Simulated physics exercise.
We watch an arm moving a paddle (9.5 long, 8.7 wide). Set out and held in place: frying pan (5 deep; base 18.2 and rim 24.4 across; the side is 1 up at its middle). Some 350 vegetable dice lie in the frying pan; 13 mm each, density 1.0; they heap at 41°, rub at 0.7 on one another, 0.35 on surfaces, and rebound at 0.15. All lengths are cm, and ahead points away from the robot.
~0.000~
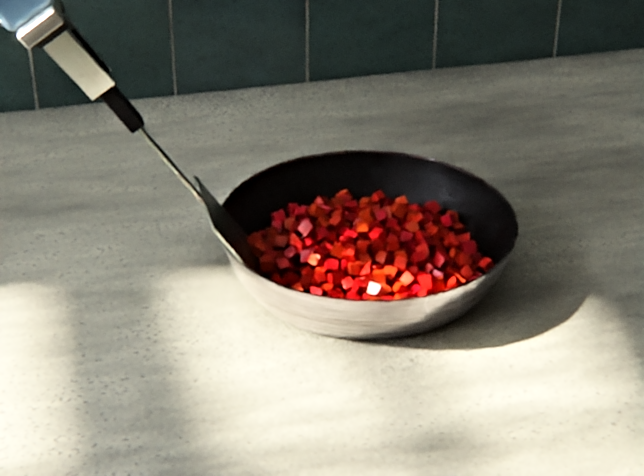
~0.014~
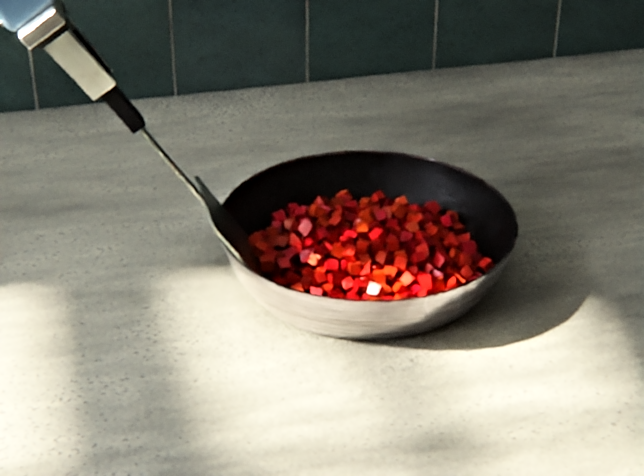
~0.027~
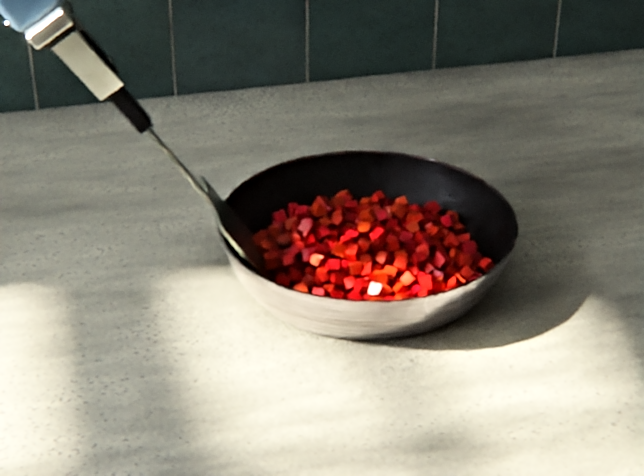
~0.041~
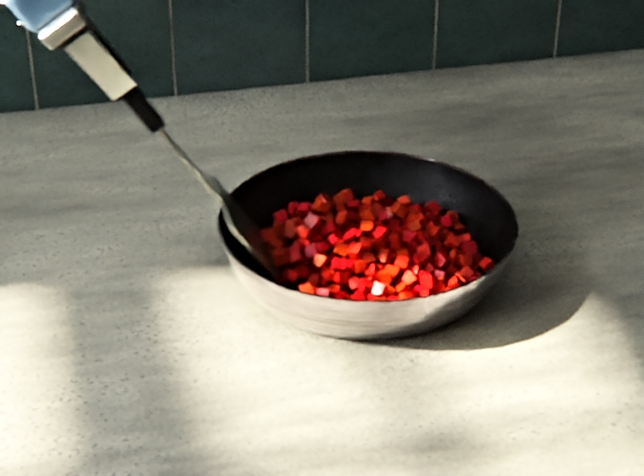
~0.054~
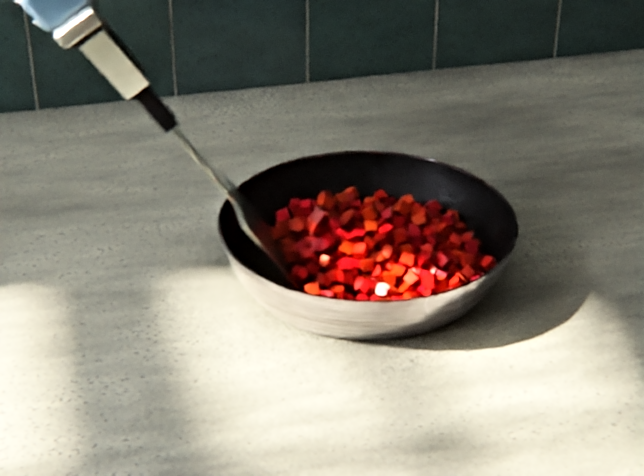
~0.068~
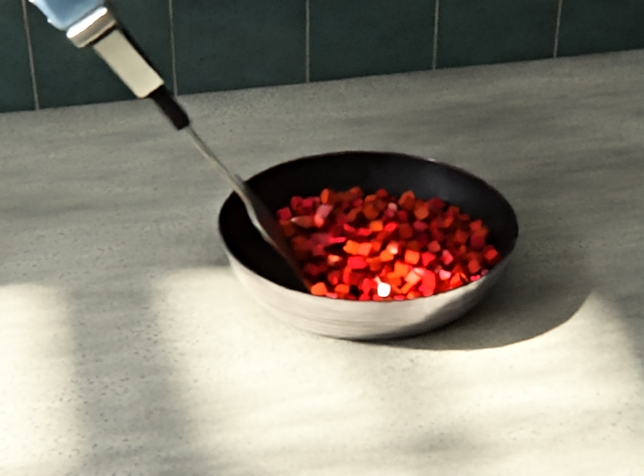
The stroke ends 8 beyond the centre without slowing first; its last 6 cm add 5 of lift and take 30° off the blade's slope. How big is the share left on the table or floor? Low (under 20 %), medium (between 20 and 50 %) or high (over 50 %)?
On the table or floor the share is low, under 20 %.
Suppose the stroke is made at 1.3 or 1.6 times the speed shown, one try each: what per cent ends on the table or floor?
Some 25 and 25 per cent.
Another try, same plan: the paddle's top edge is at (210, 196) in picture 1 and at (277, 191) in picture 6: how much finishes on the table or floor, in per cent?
About 30 per cent.
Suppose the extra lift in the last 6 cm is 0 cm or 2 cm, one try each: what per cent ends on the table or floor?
About 5 and 10 per cent.
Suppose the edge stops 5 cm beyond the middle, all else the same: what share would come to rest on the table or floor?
It would be near 5 per cent.
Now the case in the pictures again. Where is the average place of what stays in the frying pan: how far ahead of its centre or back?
Roughly 4.5 cm ahead.
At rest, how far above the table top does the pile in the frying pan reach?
About 7.5 cm.
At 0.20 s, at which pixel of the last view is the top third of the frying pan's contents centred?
At about (454, 213).
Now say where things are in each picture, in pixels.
The first picture shows the paddle top edge at (203, 201), sloping 57°; upper third of the load around (360, 243), from x 255 to 485, top at y 195; 352 in the frying pan.
The second picture shows the paddle top edge at (204, 201), sloping 57°; upper third of the load around (360, 243), from x 255 to 485, top at y 195.
The third picture shows the paddle top edge at (210, 201), sloping 57°; upper third of the load around (356, 244), from x 260 to 485, top at y 195.
The fourth picture shows the paddle top edge at (222, 201), sloping 57°; upper third of the load around (360, 244), from x 265 to 485, top at y 195.
The fifth picture shows the paddle top edge at (234, 200), sloping 57°; upper third of the load around (367, 241), from x 270 to 490, top at y 195.
The sixth picture shows the paddle top edge at (246, 198), sloping 57°; upper third of the load around (377, 240), from x 270 to 495, top at y 195; 352 in the frying pan.
After 0.13 s, sloping 57°, highest piece 6 above the table; 352 in the frying pan.
After 0.20 s, sloping 46°, highest piece 7 above the table; 350 in the frying pan, 2 on the blade or in flight.
After 0.43 s, sloping 27°, highest piece 7 above the table; 310 in the frying pan, 29 on the table or floor, 13 on the blade or in flight.
After 1.48 s, sloping 27°, highest piece 7 above the table; 310 in the frying pan, 42 on the table or floor.
In the end, 310 in the frying pan, 42 on the table or floor. That is 12 % on the table or floor.
